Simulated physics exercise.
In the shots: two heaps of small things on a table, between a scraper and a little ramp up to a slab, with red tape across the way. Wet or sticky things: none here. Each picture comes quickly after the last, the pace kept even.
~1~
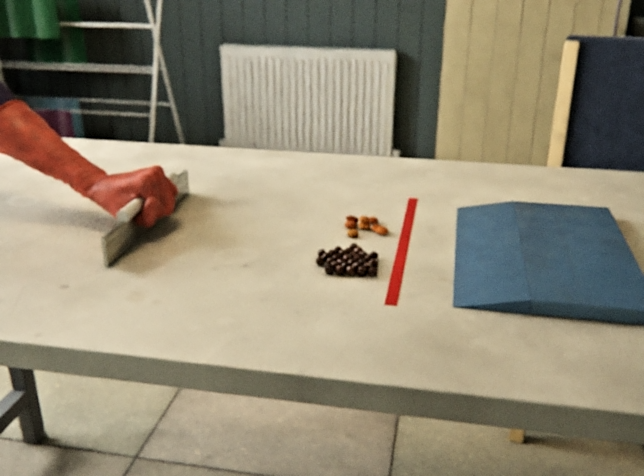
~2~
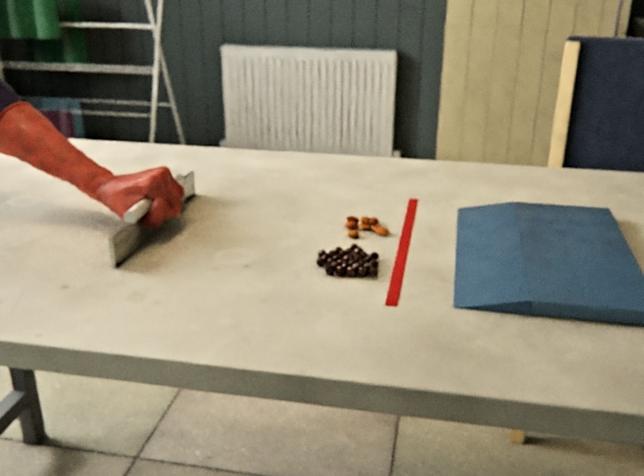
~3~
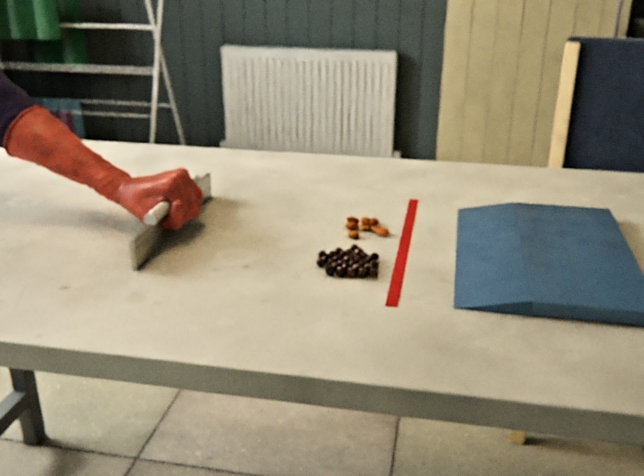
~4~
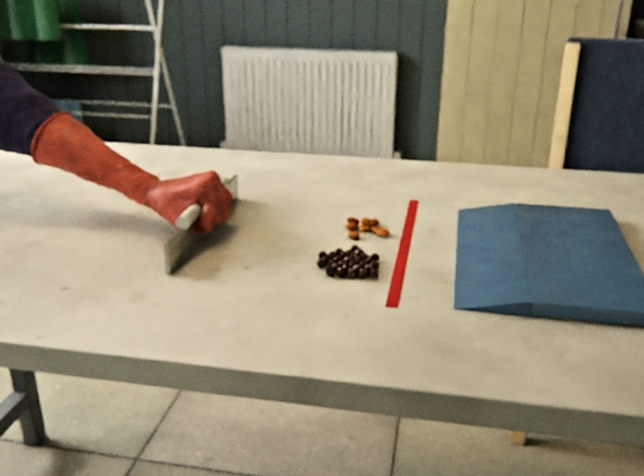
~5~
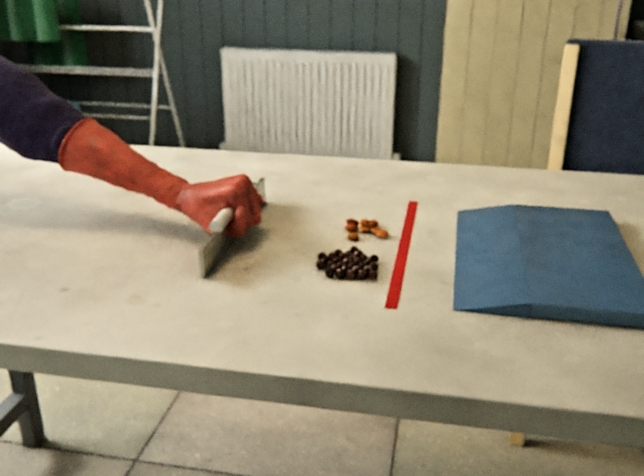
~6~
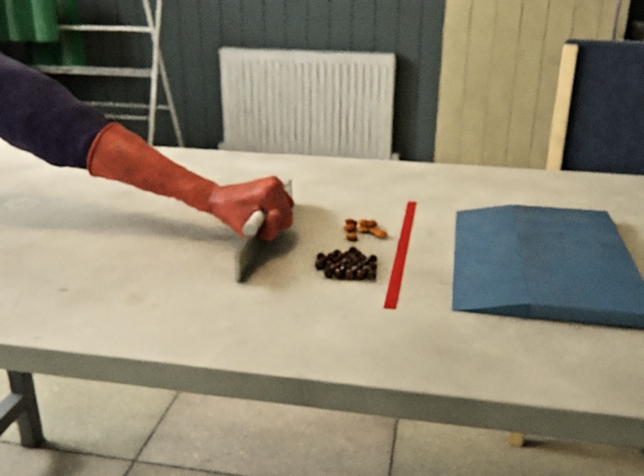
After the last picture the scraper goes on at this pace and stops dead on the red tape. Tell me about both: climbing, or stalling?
Note - near handful lands some on top, far handful gets none up.
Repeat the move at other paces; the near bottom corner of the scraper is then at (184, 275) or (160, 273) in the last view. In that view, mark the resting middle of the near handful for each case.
The middle stops roughly at (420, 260) the first time and at (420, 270) the second time.
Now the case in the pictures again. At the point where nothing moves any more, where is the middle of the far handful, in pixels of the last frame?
I'd say somewhere about (457, 235).
Then, 0.14 s past the last view, scraper still moving, near (347, 217); near handful all short of the ramp; far handful all short of the ramp.
Then, 0.30 s past the last view, scraper stopped at the red tape; near handful about a third on the ramp, about two thirds short of the ramp; far handful all short of the ramp.
Then, 0.58 s past the last view, scraper stopped at the red tape; near handful most past the top, about a quarter on the ramp; far handful about a third on the ramp, about two thirds short of the ramp.
Finally, scraper stopped at the red tape; near handful nearly all past the top, a stray few short of the ramp; far handful none past the top, about a third on the ramp, about two thirds short of the ramp.
